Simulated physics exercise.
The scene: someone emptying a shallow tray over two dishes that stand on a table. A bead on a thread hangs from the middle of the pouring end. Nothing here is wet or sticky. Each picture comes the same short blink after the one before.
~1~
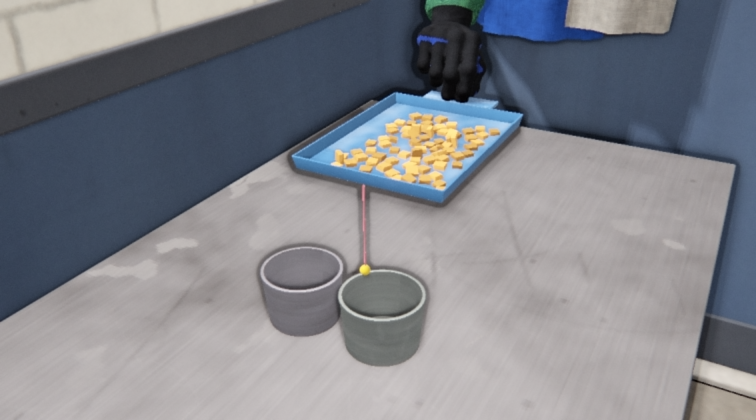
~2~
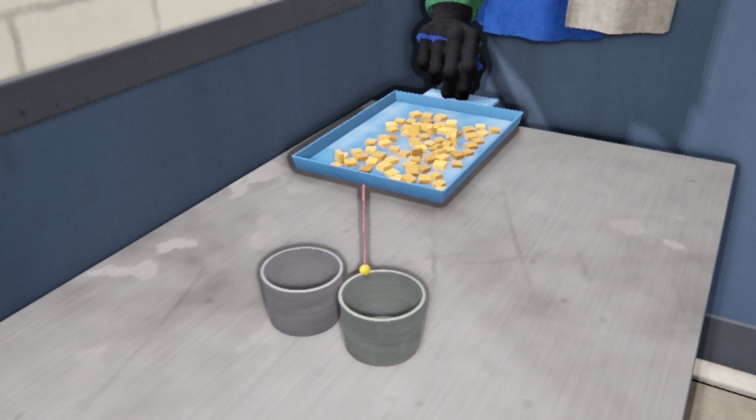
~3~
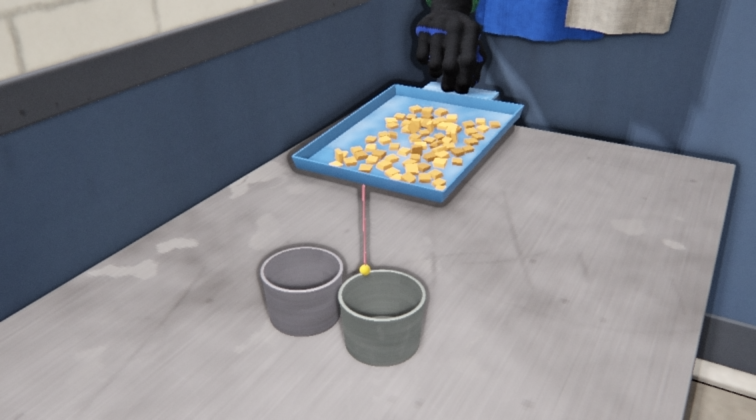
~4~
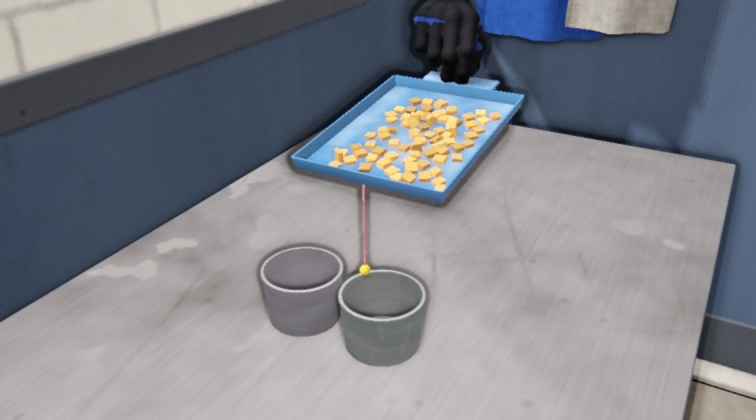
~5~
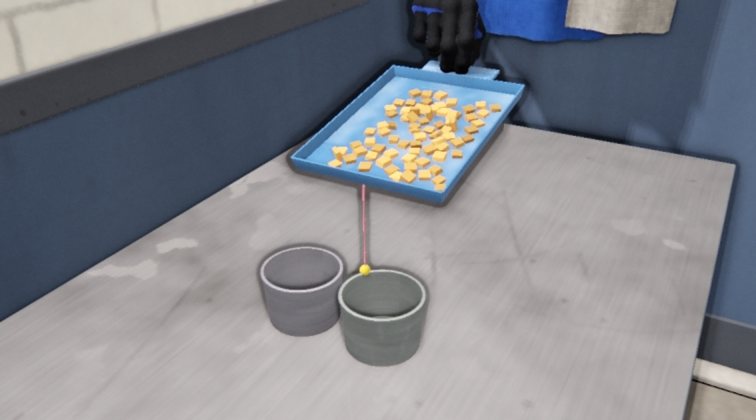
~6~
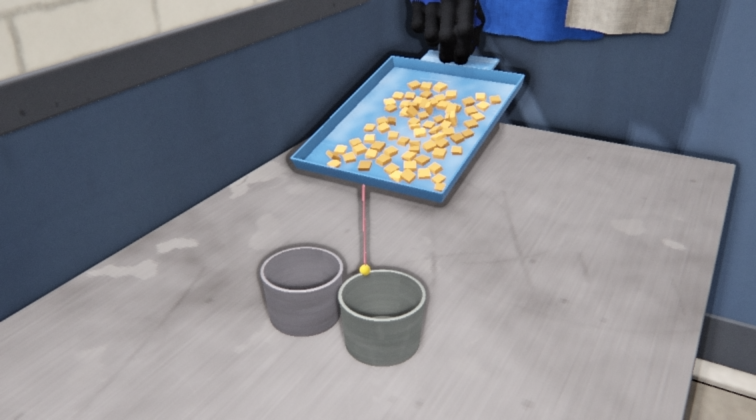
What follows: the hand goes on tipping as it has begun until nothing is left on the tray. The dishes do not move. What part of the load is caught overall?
In the dishes lies under half of it.
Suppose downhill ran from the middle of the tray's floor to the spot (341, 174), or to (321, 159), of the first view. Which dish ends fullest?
At the first place the left one, at the second left.
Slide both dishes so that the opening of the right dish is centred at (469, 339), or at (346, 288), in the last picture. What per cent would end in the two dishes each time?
Near 50 % and 50 %.
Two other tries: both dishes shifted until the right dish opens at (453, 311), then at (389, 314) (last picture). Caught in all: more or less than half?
In turn: Under half; above a half.
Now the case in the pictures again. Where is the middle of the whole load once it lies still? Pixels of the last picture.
Close to (337, 362).
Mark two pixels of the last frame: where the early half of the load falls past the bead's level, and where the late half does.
Around (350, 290) and then (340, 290).
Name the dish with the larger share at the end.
The winner is the dish on the right.
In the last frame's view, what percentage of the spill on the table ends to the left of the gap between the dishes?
Close to 70 per cent.
Just after the last frame, tray tipped steeply; almost all on the tray; just a few in the air.
A moment on, tray tipped right over; almost all on the tray; just a few in the right dish; about a tenth outside both.
Further on, tray tipped past a quarter turn; roughly a quarter in the right dish; about a tenth in the left dish; roughly two thirds outside both.
When it is over, tray tipped past a quarter turn; roughly a quarter in the right dish; about a tenth in the left dish; roughly two thirds outside both.
